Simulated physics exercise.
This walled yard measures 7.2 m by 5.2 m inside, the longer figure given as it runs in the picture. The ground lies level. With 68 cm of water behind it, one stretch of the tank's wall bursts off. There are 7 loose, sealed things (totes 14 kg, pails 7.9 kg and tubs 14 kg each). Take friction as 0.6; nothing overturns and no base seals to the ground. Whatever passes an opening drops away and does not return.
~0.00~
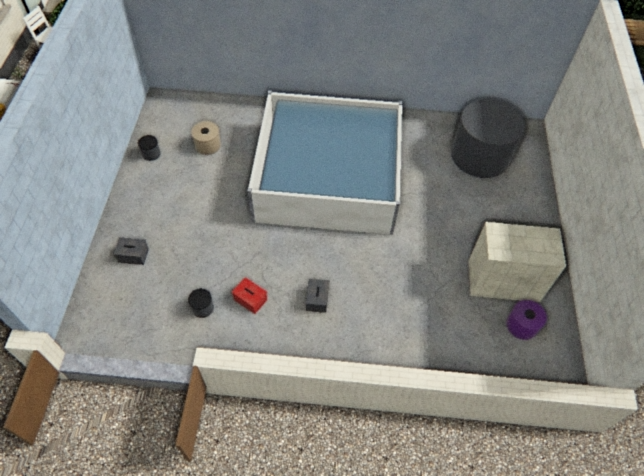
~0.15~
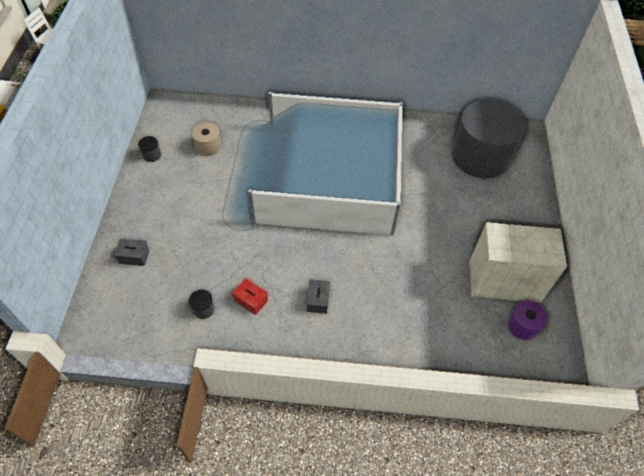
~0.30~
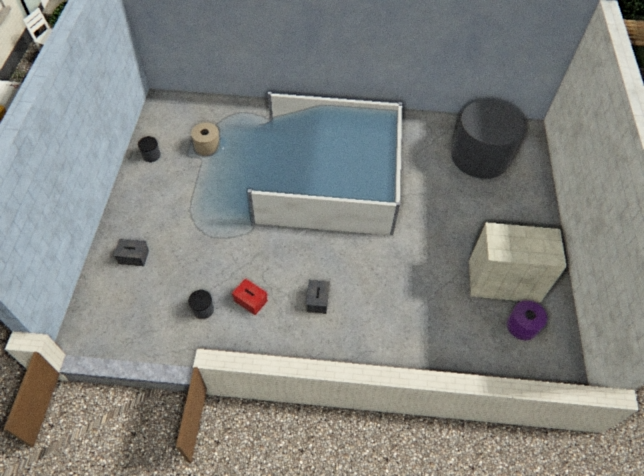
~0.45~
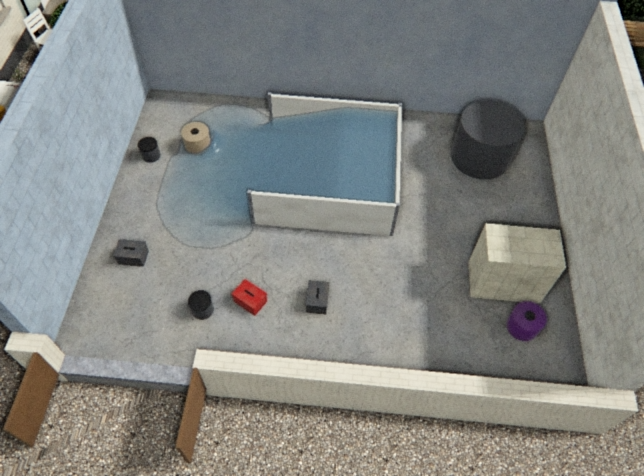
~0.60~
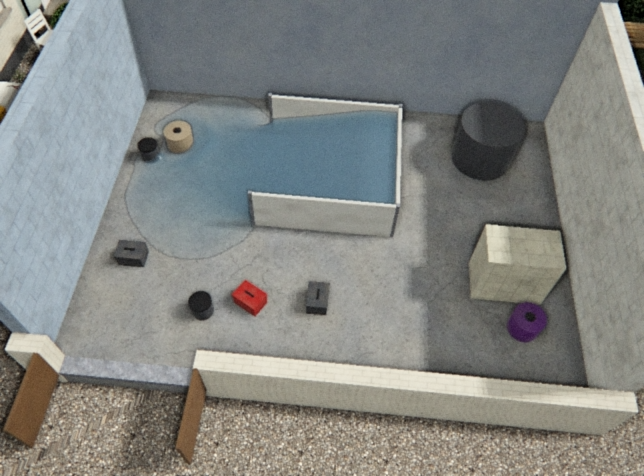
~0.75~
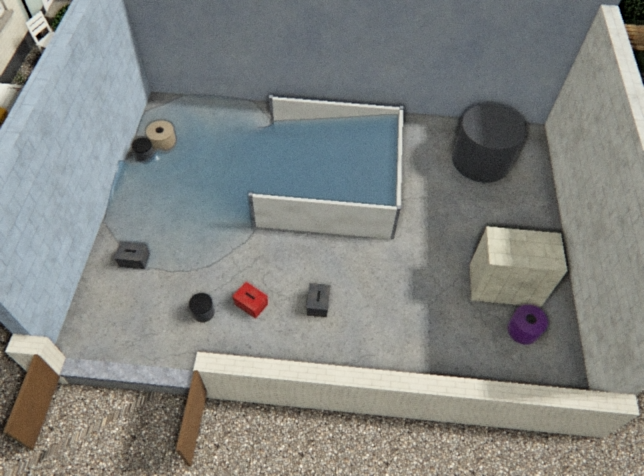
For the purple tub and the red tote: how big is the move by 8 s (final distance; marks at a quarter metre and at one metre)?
The purple tub barely shifts; the red tote barely shifts.
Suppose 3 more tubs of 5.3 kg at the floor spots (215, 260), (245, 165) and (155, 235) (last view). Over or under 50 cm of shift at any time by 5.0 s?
In turn: Past it, past it, over.
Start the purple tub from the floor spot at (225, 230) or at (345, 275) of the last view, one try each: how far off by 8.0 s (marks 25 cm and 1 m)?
In turn: It ends far away; it barely shifts.
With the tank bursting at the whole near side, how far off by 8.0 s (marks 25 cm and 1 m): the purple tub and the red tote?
In that case the purple tub travels far, the red tote gets carried off.
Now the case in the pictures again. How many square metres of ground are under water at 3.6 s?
About 19 m2.
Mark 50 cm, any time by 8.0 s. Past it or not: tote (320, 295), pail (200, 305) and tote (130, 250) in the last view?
In that order: Short of it, more, over.
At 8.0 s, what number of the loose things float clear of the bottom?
I count 0.
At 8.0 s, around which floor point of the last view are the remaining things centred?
Near (391, 262).
After 1.6 s the purple tub is near (531, 319), 0.0 m from its start, aground; the red tote is near (250, 296), 0.0 m from its start, aground; 0 of 7 are out; 2 afloat.
After 3.6 s the purple tub is near (531, 319), 0.0 m from its start, aground; the red tote is near (250, 296), 0.0 m from its start, aground; 1 of 7 are out; 2 afloat.
After 5.6 s the purple tub is near (531, 319), 0.0 m from its start, aground; the red tote is near (250, 296), 0.0 m from its start, aground; 1 of 7 are out; 0 afloat.
After 8.0 s the purple tub is near (531, 319), 0.0 m from its start, aground; the red tote is near (250, 296), 0.0 m from its start, aground; 1 of 7 are out; 0 afloat.
